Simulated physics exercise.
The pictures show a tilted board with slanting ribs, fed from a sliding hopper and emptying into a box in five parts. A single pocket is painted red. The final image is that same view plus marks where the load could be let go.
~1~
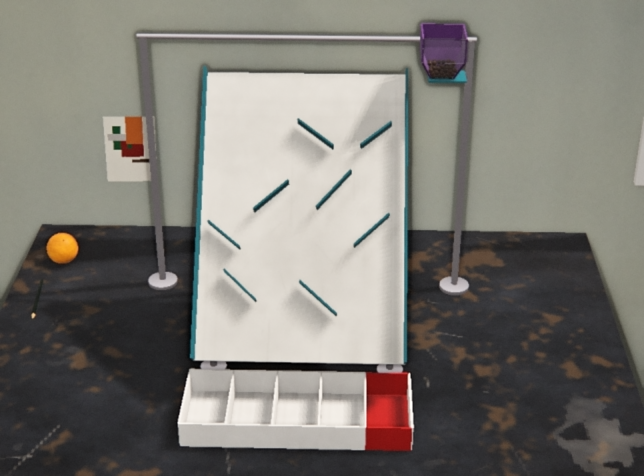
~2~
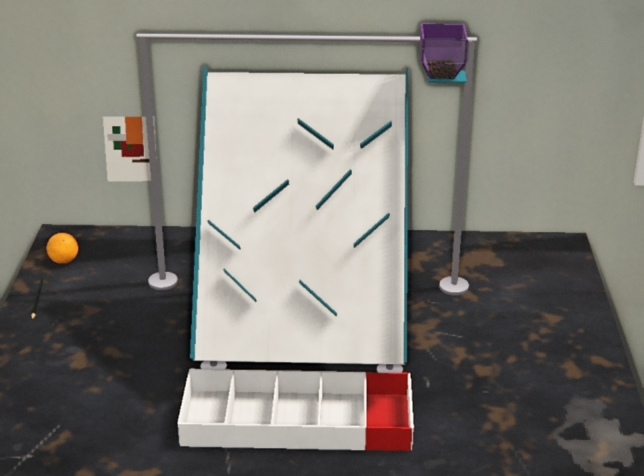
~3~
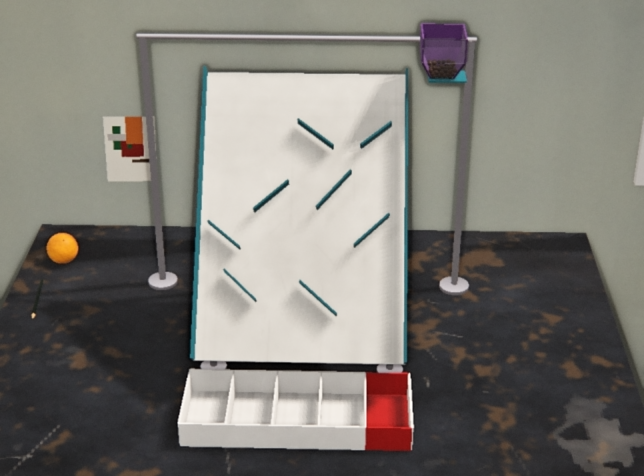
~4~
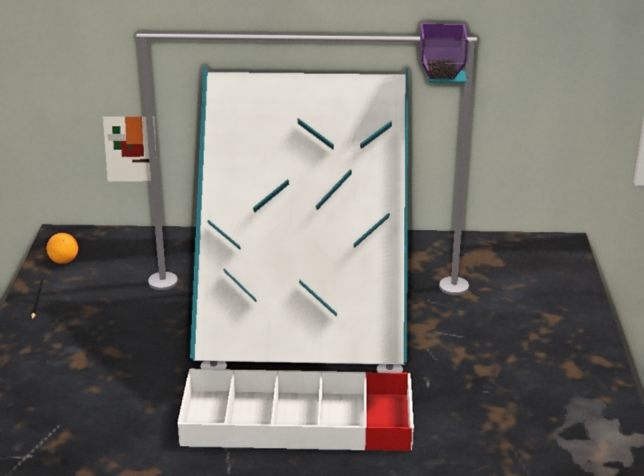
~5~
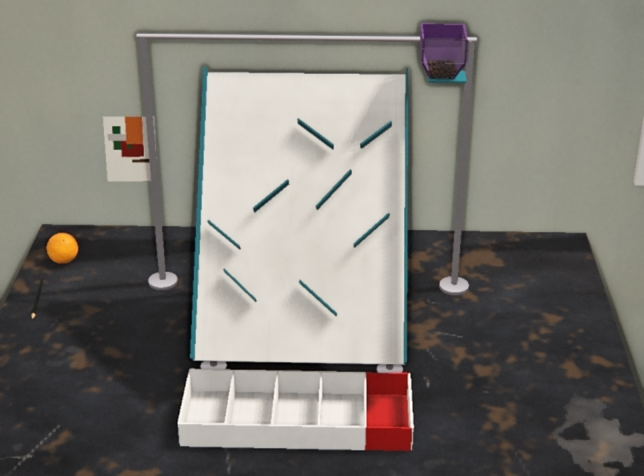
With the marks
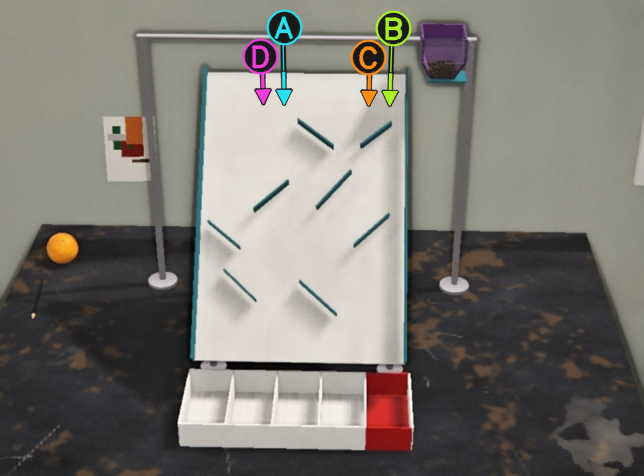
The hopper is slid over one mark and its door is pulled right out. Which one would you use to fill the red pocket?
B beats the others.
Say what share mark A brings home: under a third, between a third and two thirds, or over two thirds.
Under a third.
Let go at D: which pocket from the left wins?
The third.
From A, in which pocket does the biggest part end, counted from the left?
The third from the left.
On the marked copy, mark A meets the board at (284, 99); mark B meets the board at (389, 100); mark C meets the board at (368, 100); mark D meets the board at (263, 98).
With A, a small part in the red pocket, about two thirds in other pockets, about a quarter outside the box.
With B, about a quarter in the red pocket, about a third in other pockets, about a third outside the box.
With C, a small part in the red pocket, most in other pockets, a small part outside the box.
With D, a small part in the red pocket, about half in other pockets, about a third outside the box.
